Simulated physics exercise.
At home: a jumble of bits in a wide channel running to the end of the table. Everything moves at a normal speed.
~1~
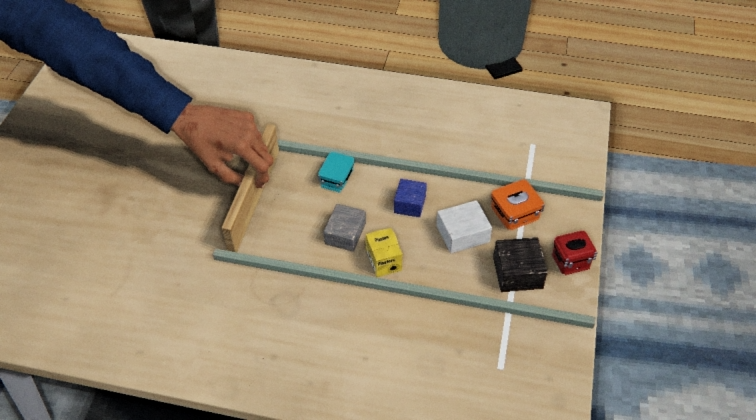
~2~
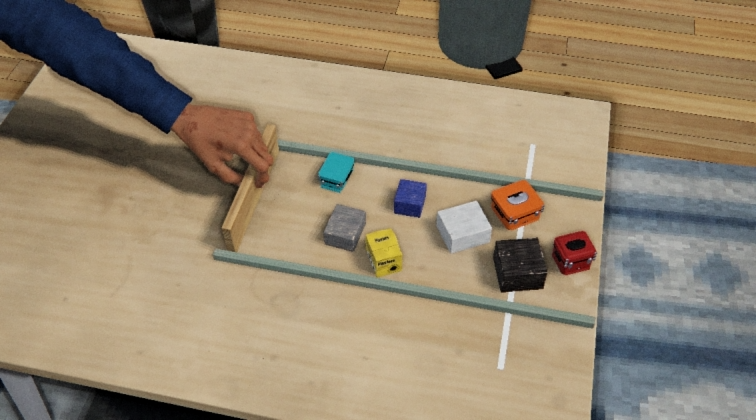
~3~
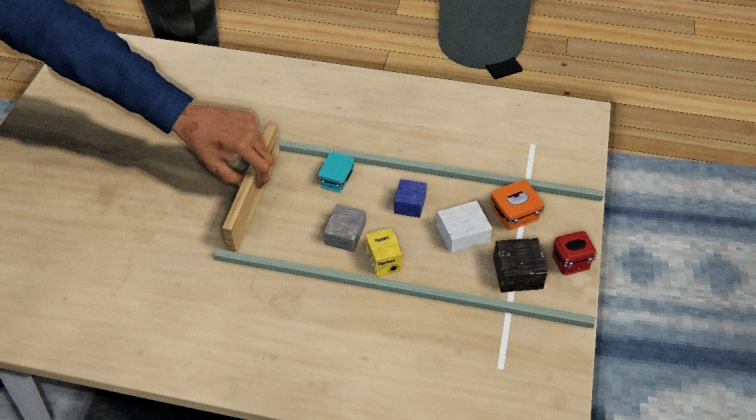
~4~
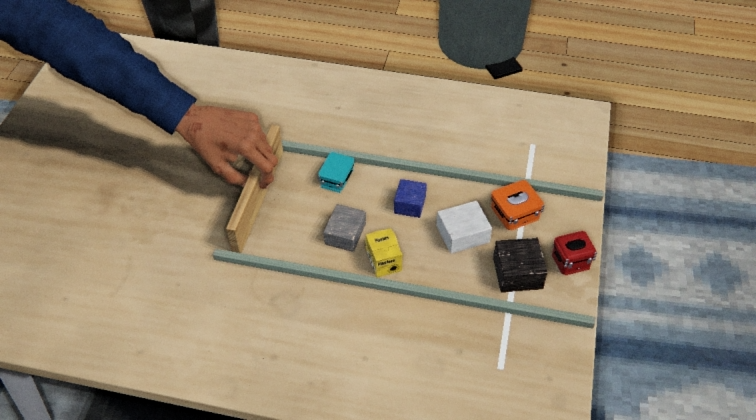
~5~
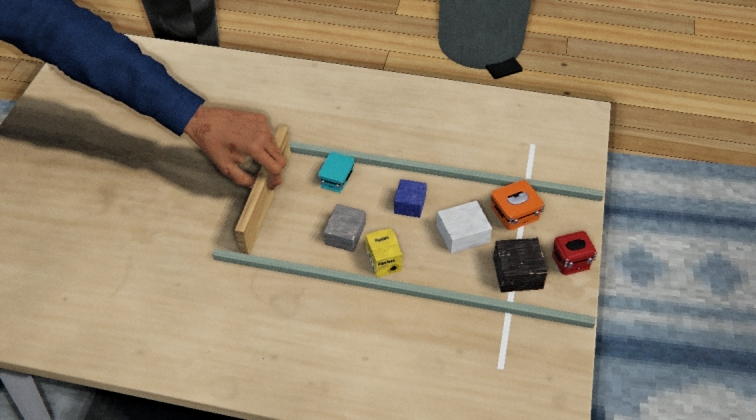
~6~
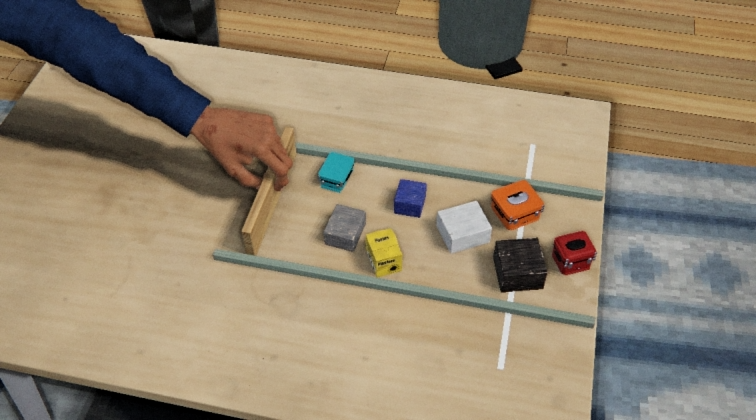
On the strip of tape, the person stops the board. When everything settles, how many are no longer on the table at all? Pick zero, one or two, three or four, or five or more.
One or two are off the table.
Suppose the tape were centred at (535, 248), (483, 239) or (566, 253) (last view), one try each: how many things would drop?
Try by try, 1, 0 and 4.
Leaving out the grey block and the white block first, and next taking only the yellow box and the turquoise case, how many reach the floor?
First try 0, second try 0.
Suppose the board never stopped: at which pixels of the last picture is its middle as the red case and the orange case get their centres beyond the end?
The middle is at (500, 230) when it's the red case, and at (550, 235) when it's the orange case.
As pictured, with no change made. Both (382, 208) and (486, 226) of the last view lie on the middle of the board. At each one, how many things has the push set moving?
First 4, after that 8.
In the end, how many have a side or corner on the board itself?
I count 4 of them.
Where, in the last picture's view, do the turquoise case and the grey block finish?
Final pixels, roughly: (538, 199) for the first, (533, 259) for the other.
A little later, none off yet; red case at rest near (573, 254); black block at rest near (520, 265); orange case at rest near (516, 206).
When it is over, the number that fall off is one or two; down, red case.
